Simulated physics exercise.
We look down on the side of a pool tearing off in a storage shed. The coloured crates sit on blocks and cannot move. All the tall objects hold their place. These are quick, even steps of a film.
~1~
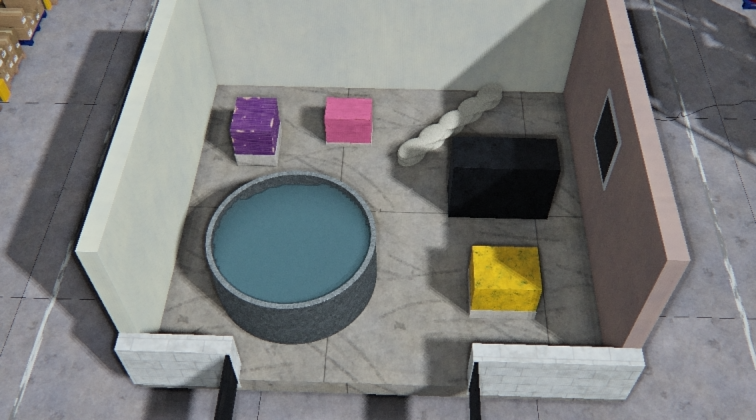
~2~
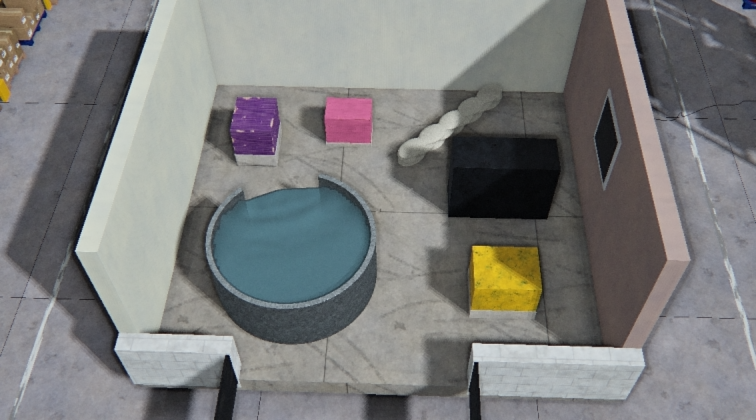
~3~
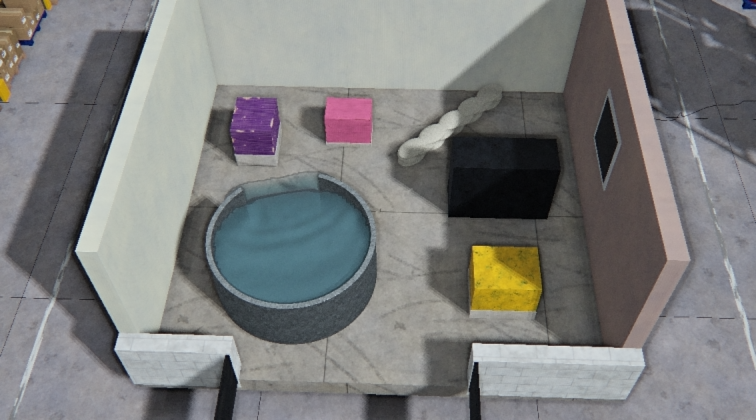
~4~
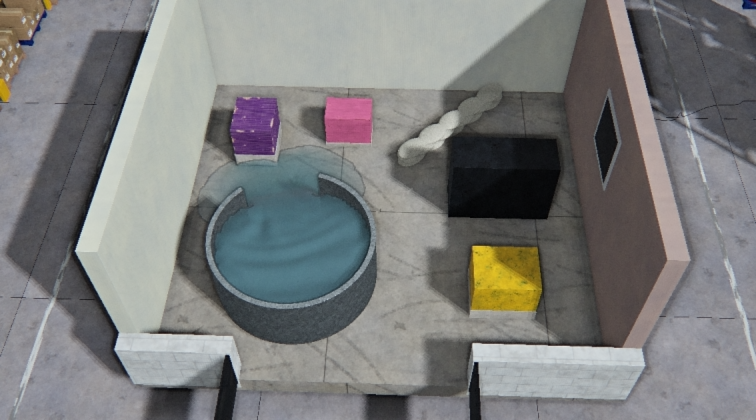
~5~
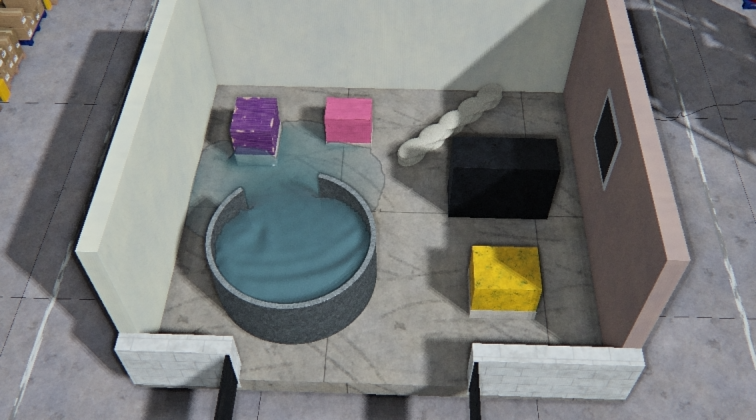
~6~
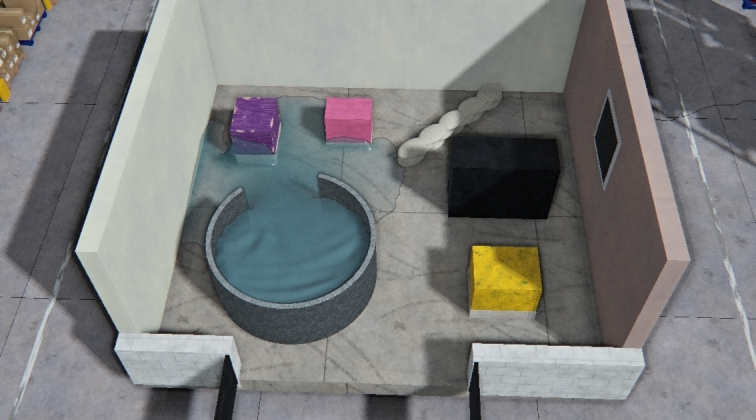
The footage shows a round grey tank of still water in a walled shed before a section of its far side opens, and water pours through the gap, spreading across the floor around the purple and pink blocks.
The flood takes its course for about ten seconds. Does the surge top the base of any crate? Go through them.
In the end: The pink crate gets wet; the purple crate gets wet; the yellow crate stays dry.
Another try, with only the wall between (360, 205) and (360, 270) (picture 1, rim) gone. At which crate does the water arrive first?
It is the one in yellow.
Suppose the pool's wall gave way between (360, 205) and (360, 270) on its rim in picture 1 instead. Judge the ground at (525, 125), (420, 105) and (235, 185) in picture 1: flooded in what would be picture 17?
In turn: Covered, not flooded, free of water.
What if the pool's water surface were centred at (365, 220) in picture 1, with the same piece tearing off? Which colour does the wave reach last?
It is the yellow one.
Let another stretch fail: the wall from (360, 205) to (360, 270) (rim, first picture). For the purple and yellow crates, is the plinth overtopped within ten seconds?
Then: Purple escapes it; yellow ends up wet.
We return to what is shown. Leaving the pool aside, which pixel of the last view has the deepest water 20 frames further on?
I would point to (433, 94).
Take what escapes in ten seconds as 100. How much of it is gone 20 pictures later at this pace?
About 0 per cent.
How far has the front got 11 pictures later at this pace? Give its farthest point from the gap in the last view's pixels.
Around (517, 96).
A moment on, water covers 30 % of the floor; the pink crate water round its plinth, the purple crate water round its plinth, the yellow crate not reached.
Next, water covers 45 % of the floor; the pink crate water round its plinth, the purple crate water round its plinth, the yellow crate not reached.
Then, water covers 65 % of the floor; the pink crate water round its plinth, the purple crate water round its plinth, the yellow crate water round its plinth.
Later, water covers 85 % of the floor; the pink crate water round its plinth, the purple crate water round its plinth, the yellow crate water round its plinth.
In the end, water covers 100 % of the floor; the pink crate was topped, the purple crate was topped, the yellow crate stayed above the water.
